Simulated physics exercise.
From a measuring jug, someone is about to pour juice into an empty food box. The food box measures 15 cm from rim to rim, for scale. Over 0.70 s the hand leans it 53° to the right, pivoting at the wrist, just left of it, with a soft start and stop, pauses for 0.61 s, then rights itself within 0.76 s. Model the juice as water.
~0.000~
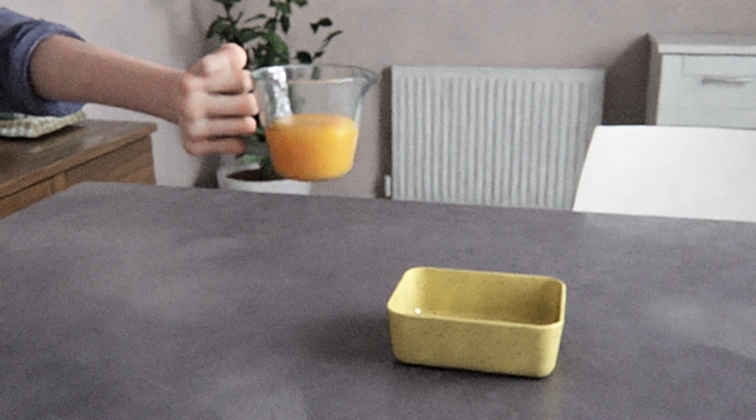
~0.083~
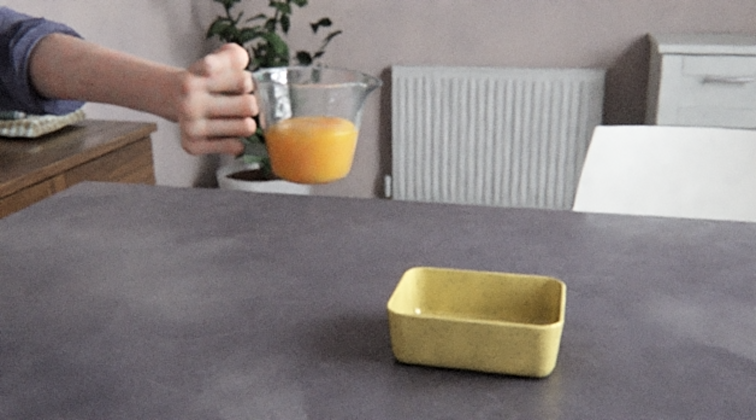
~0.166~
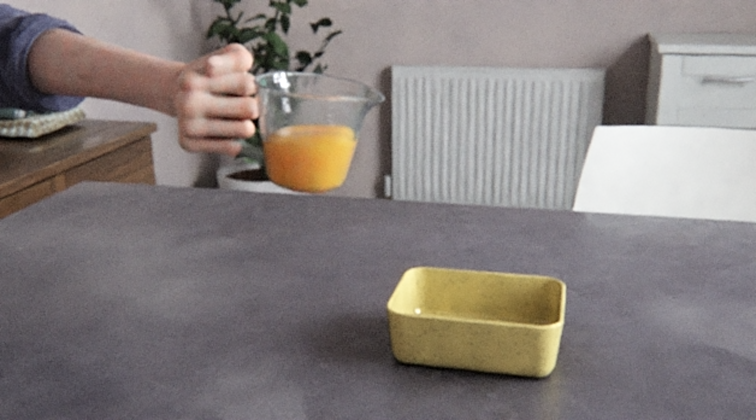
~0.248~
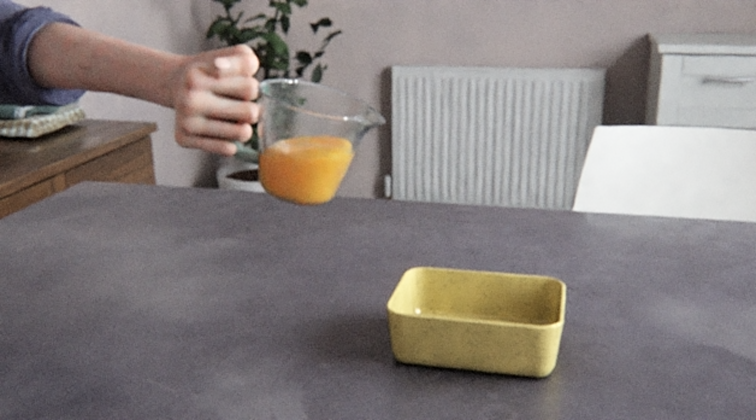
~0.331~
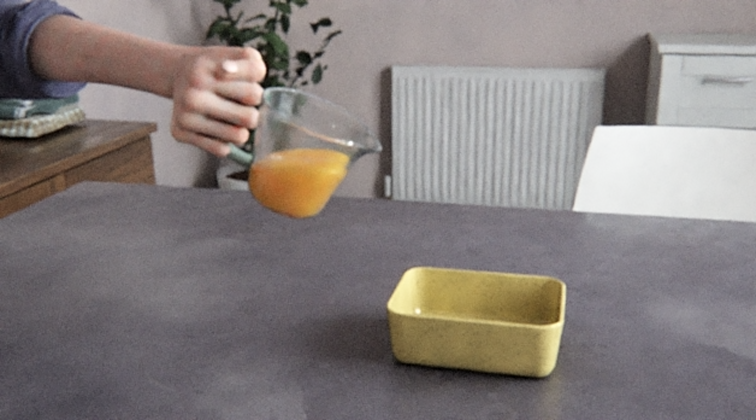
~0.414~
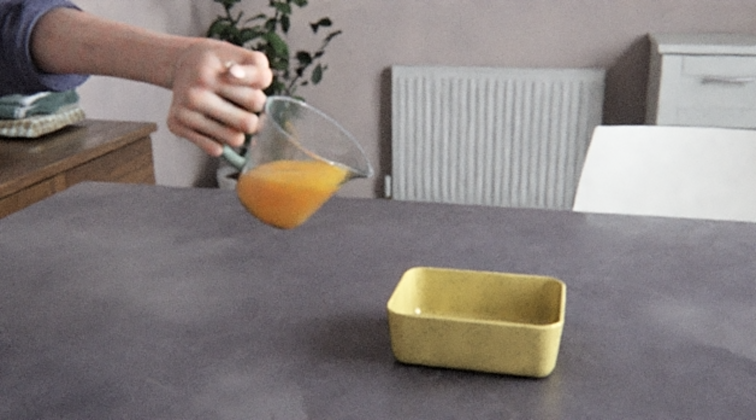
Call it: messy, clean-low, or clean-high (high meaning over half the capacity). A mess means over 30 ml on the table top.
Messy.
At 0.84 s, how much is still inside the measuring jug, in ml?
I'd put it at around 180 ml.
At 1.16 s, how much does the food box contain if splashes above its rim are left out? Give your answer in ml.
About 0 ml.
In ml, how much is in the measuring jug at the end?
It ends up holding about 140 ml.
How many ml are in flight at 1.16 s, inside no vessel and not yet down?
Liquid in flight: Around 10 ml.
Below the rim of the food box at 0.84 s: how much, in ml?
Close to 0 ml.
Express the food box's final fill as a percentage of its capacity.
Near 0 per cent of what it can hold.
Then, 0.84 s in, the tilt is 53° and the food box has 0 ml, the measuring jug 180 ml, and 10 ml is on the table top.
Then, 1.16 s in, the tilt is 53° and the food box has 0 ml, the measuring jug 150 ml, and 45 ml is on the table top.
Then, 1.49 s in, the tilt is 46° and the food box has 0 ml, the measuring jug 135 ml, and 65 ml is on the table top.
Then, 1.84 s in, the tilt is 11° and the food box has 0 ml, the measuring jug 135 ml, and 70 ml is on the table top.
Finally, the food box has 0 ml, the measuring jug 135 ml, and 70 ml is on the table top.
